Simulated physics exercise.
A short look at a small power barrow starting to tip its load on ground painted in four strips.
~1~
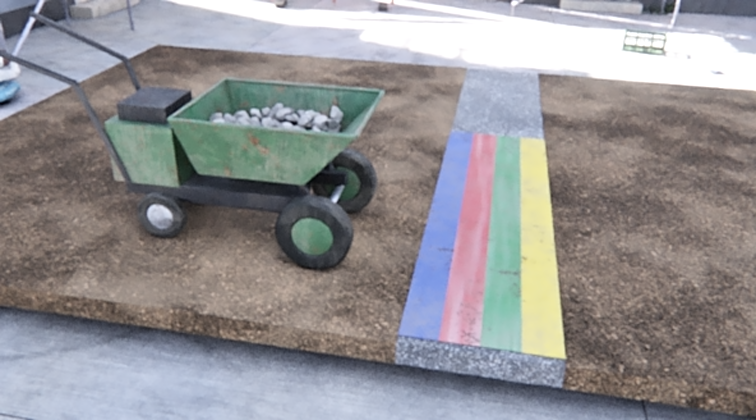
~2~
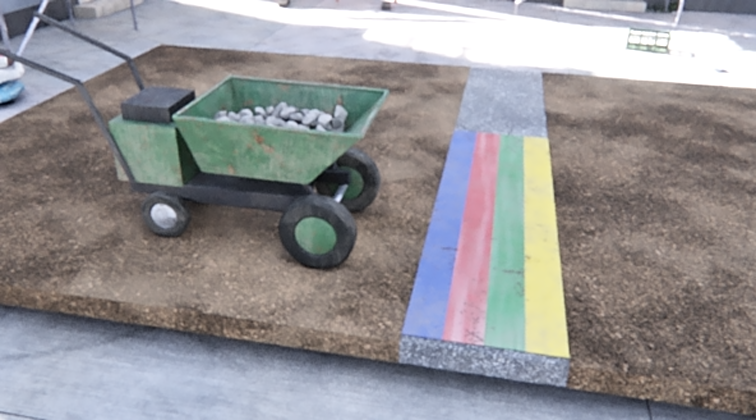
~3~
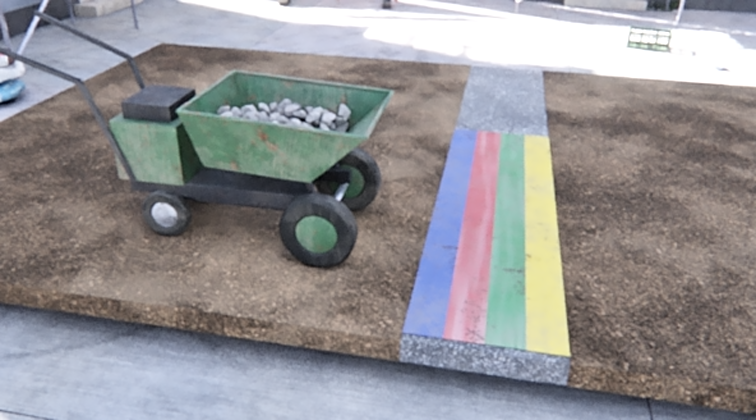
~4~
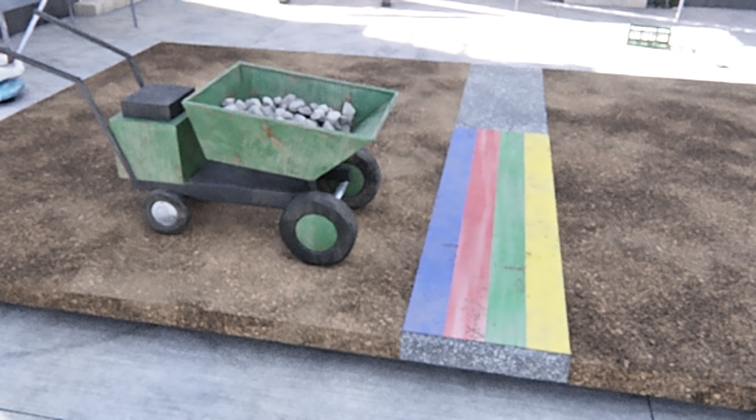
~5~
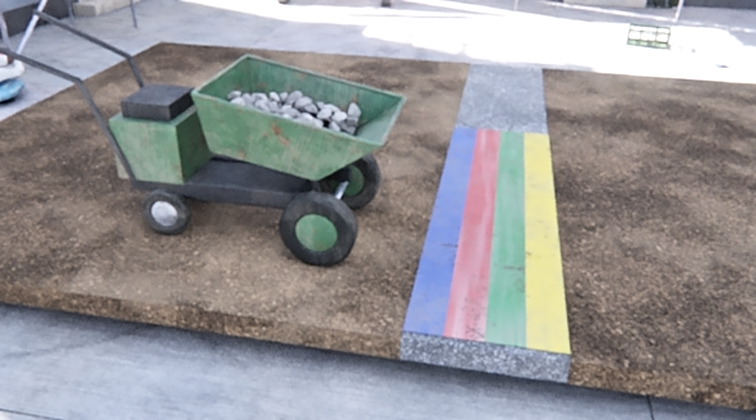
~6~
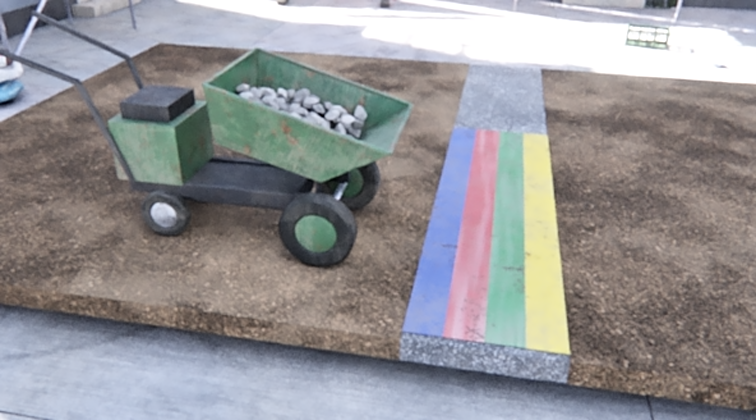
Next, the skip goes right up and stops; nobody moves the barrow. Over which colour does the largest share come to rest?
The red one gets the largest share.
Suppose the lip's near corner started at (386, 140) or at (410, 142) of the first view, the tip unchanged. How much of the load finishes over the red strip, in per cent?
In turn 20 and 0 in a hundred.
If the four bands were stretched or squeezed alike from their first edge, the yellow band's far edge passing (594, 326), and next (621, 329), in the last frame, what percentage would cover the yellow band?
The first gives 10 %, the second 10 %.
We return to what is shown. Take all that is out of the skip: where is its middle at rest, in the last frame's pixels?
At about (486, 249).
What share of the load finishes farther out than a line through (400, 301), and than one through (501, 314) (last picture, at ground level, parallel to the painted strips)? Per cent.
Roughly 80 per cent, and 30 per cent.
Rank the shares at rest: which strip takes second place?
In second place: The strip in green.
Shortly afterwards, skip tipped steeply; the whole lot in the skip.
Next, skip tipped right over; near two thirds in the skip; a little over the blue strip; near a quarter over the red strip; only a few over the green strip.
Some moments later, skip tipped right over; near a quarter in the skip; a little over the blue strip; near a third over the red strip; near a quarter over the green strip; a little over the yellow strip; a little off the paint.
In the end, skip tipped right over; near a quarter in the skip; a little over the blue strip; near a third over the red strip; near a quarter over the green strip; a little over the yellow strip; a little off the paint.
